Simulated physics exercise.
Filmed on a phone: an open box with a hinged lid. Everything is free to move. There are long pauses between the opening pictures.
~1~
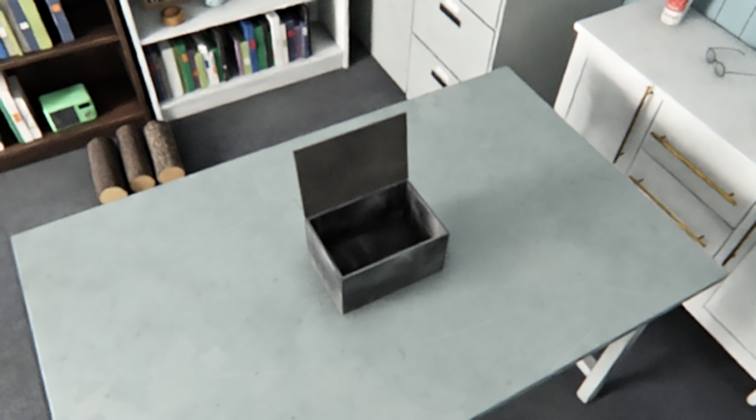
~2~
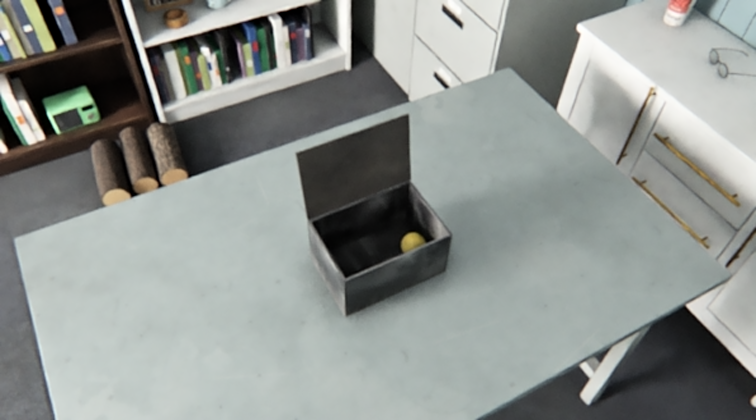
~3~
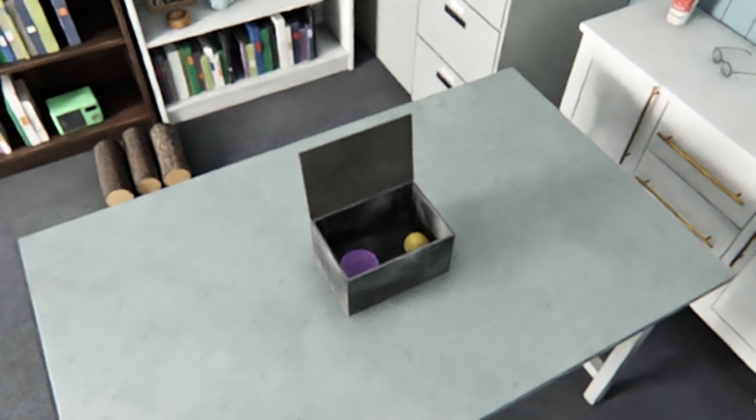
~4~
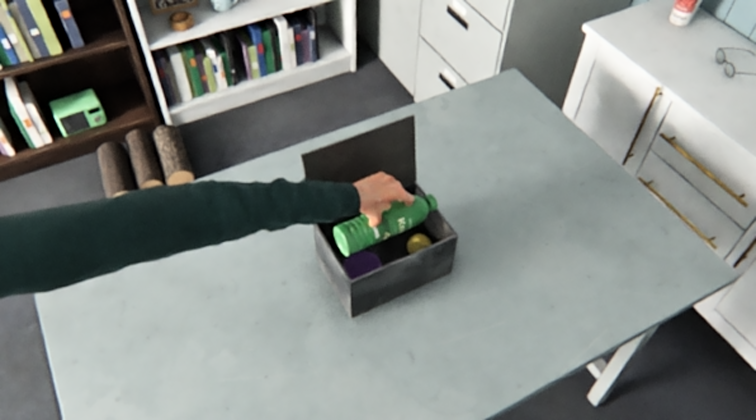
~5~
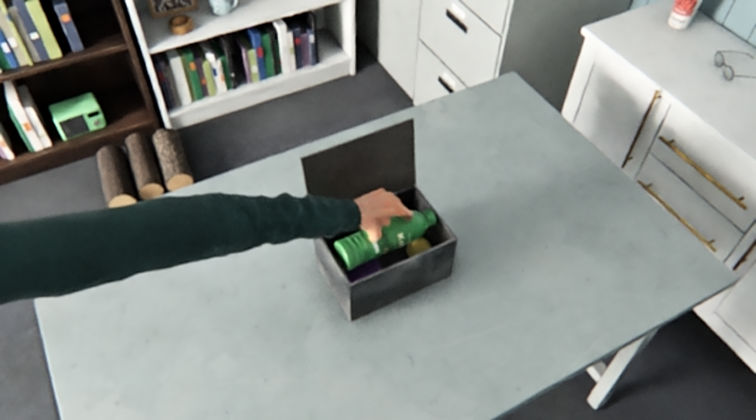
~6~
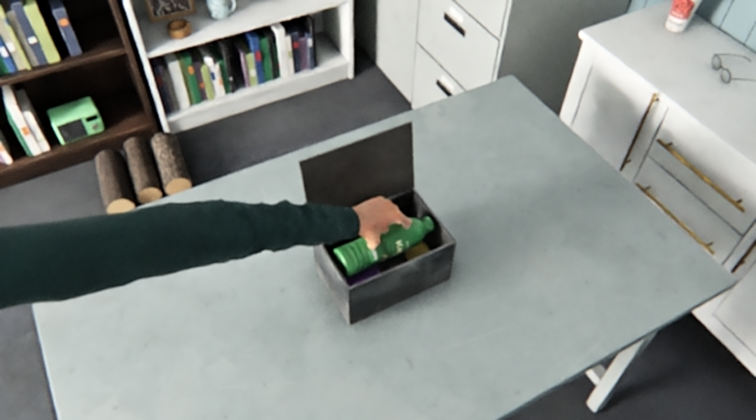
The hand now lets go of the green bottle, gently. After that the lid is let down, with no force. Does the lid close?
In the end the lid sits on the rim.
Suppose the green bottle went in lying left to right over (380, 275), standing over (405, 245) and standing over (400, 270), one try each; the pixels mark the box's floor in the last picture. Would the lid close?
First try: It closes; second try: It is held up; third try: It stays ajar.
Then, 0.60 s on from there, green bottle shifted about its own width near (379, 251); yellow lemon shifted a little.
Then, 1.30 s on from there, lid 75° above the rim; green bottle shifted about its own width near (378, 251); yellow lemon shifted about its own width.
Then, 1.70 s on from there, lid 47° above the rim; green bottle shifted about its own width near (378, 250); yellow lemon shifted about its own width.
Then, 2.10 s on from there, lid 10° above the rim; green bottle shifted about its own width near (378, 250); yellow lemon shifted about its own width.
In the end, lid shut; moved from the start, green bottle; the other 2 unmoved. At the end, from the last picture's camera, green bottle near (378, 250).
